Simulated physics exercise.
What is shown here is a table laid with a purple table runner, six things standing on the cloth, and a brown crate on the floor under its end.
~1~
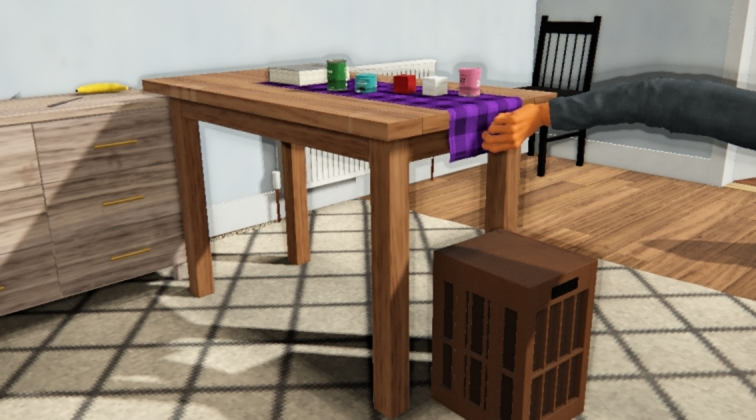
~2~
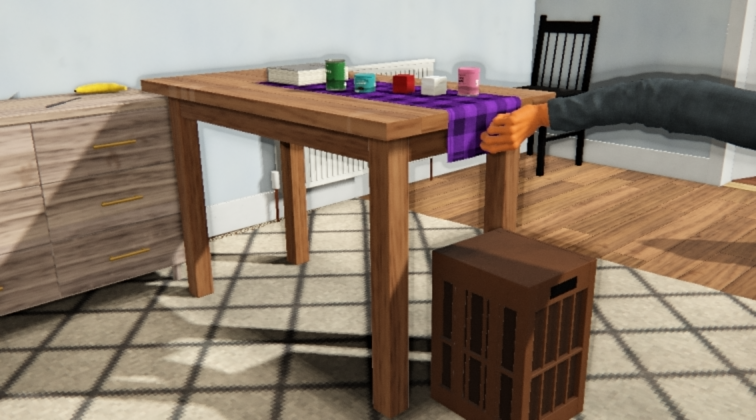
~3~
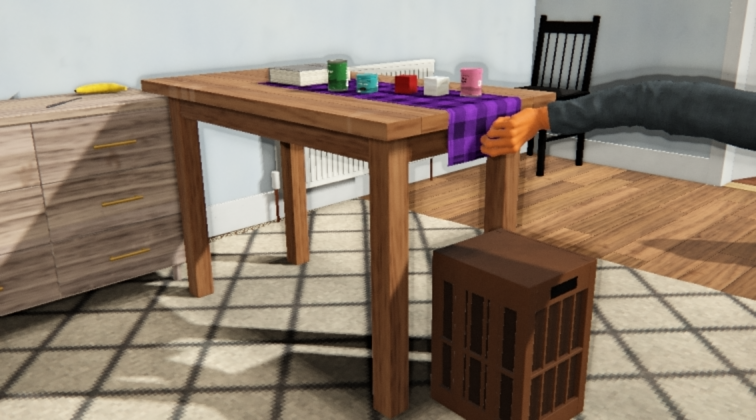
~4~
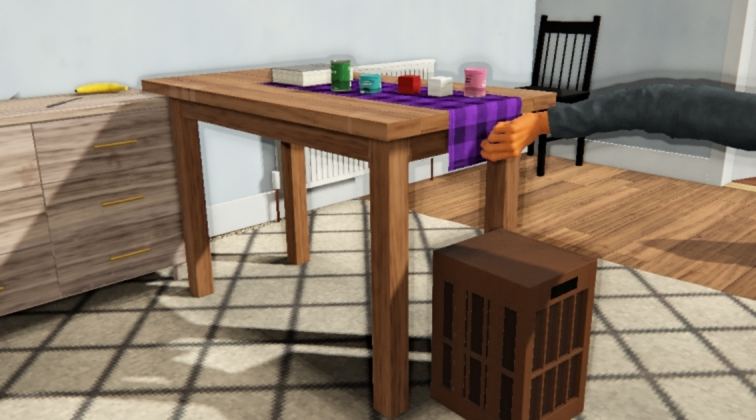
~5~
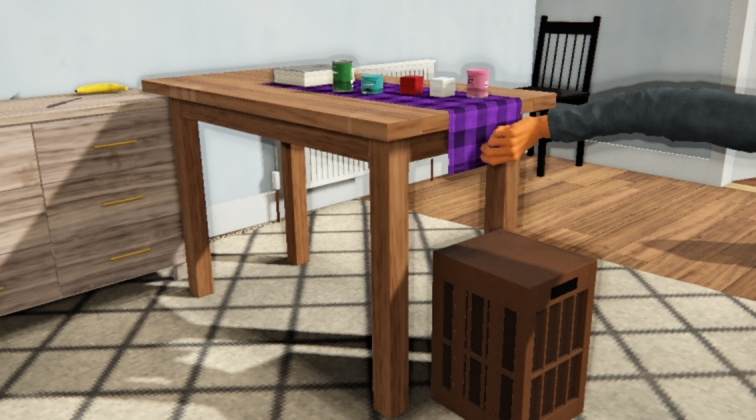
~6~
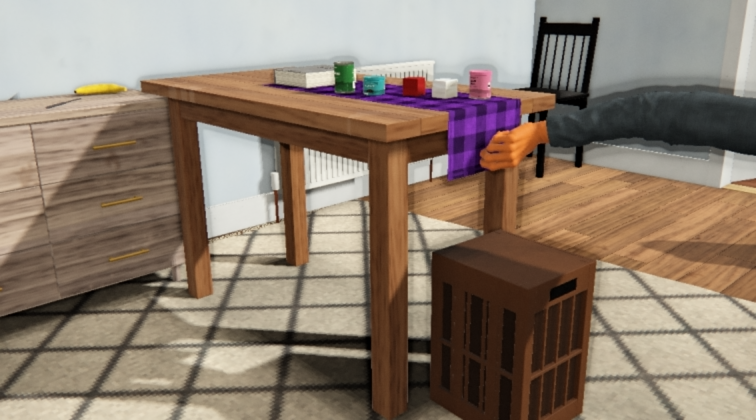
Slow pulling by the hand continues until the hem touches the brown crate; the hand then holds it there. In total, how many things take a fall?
Two in total.
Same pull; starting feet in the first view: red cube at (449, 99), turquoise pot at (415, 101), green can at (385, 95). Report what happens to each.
The red cube ends up knocked off; the turquoise pot ends up knocked off; the green can ends up still aboard.
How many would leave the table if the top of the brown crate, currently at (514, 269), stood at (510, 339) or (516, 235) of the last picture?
The tally is 4 and 1.
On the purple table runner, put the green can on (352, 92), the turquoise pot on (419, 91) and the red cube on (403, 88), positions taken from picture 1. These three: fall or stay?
Of the three, the green can stays aboard, the turquoise pot stays aboard, the red cube stays aboard.
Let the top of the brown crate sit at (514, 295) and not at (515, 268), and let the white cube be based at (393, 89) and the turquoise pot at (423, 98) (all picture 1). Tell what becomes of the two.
White cube: Safe; turquoise pot: Lost.
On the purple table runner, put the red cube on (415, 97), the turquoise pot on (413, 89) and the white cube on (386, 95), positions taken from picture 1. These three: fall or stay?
The red cube will end up down, the turquoise pot will stay where it is, and the white cube will stay where it is.
Soon after, hem near (484, 223); pink can gone.
After that, hem on the crate; pink can and white cube gone.
In the end, hem on the crate; pink can and white cube gone. It carries off two.
